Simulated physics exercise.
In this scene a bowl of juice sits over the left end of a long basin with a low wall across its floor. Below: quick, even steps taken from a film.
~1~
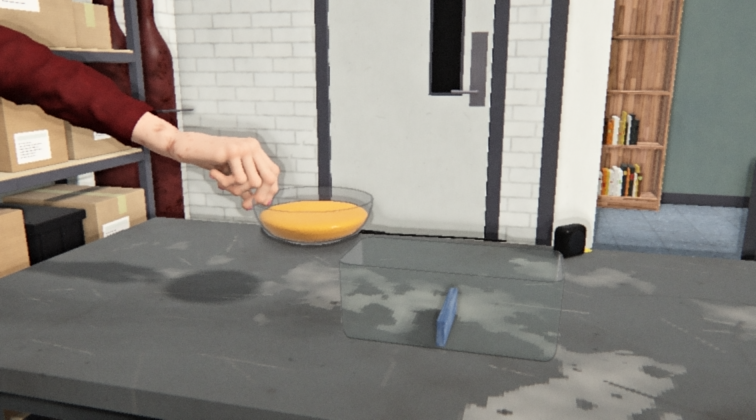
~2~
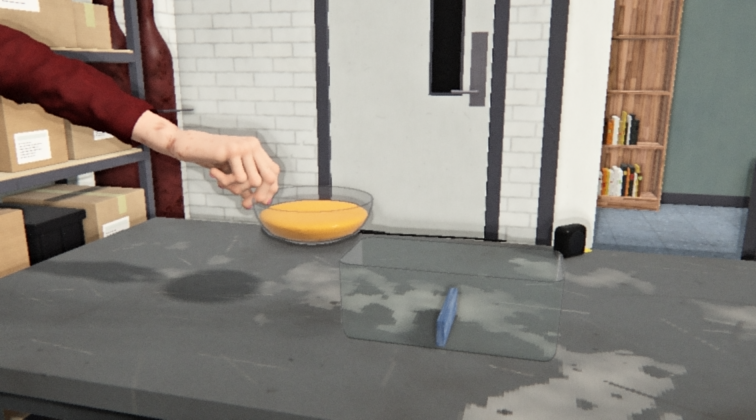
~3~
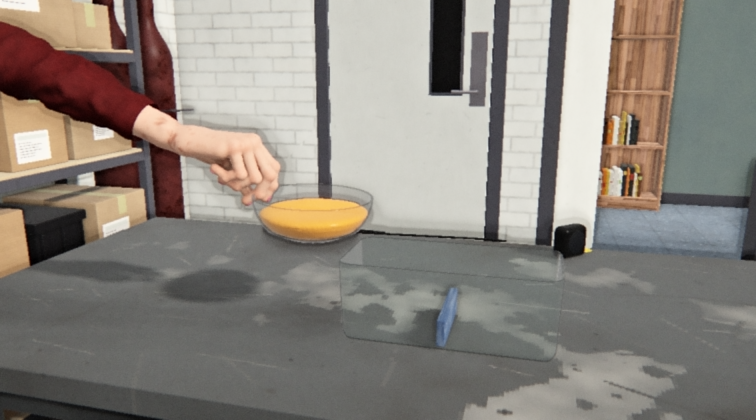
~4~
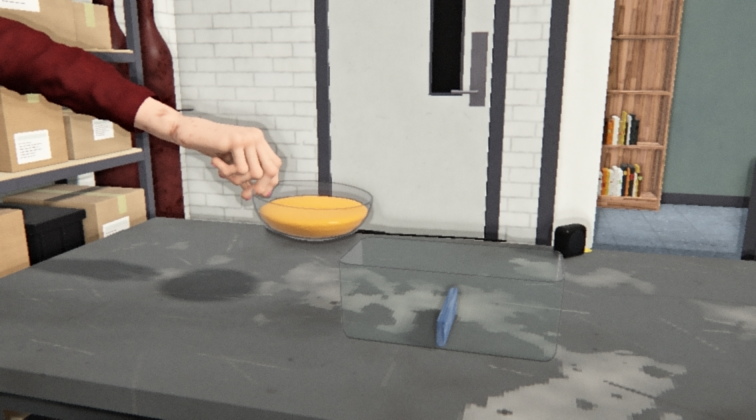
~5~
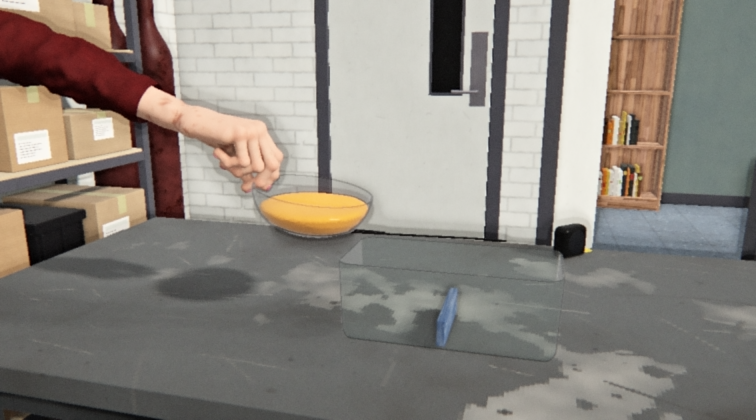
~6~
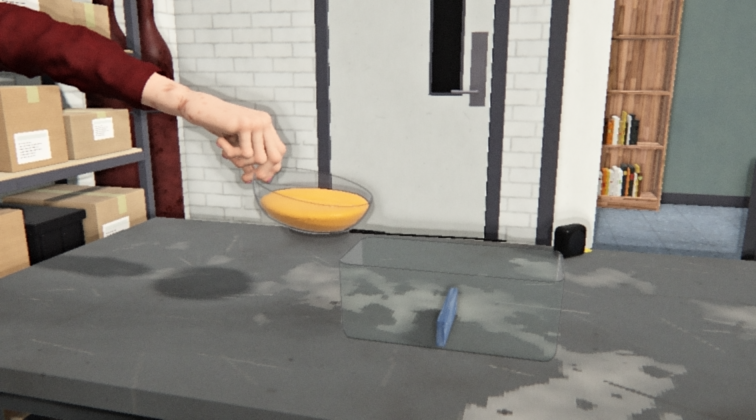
The footage shows a hand in a dark red sleeve holding a clear bowl of orange juice above the left end of a transparent basin with a blue divider, then gradually tilting the bowl slightly toward the right.
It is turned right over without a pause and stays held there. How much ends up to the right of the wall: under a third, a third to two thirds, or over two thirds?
Looks to me like the right side of the wall gets short of a third.
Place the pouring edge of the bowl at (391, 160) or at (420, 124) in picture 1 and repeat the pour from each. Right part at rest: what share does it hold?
Roughly 80 per cent, then roughly 85 per cent.
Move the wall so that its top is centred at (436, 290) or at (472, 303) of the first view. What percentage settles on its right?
Try 1: Some 25 %; try 2: 10 %.
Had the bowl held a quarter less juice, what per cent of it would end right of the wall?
Some 5 parts in a hundred.
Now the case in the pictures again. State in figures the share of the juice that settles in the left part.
About 85 percent.
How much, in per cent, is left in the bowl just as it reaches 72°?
Still holding around 35 %, give or take.
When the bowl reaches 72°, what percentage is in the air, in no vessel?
It's about 45 per cent.
A moment on, the bowl is tipped part way and 33 per cent is still to pour, 21 is left of the wall and 0 right of it.
Next, the bowl is tipped right over and 0 per cent is still to pour, 85 is left of the wall and 10 right of it.
Then the bowl is tipped right over and 0 per cent is still to pour, 85 is left of the wall and 14 right of it.
Later the bowl is tipped right over and 0 per cent is still to pour, 85 is left of the wall and 15 right of it.
At rest 85 per cent lies left of the wall, 15 right of it and 1 outside.
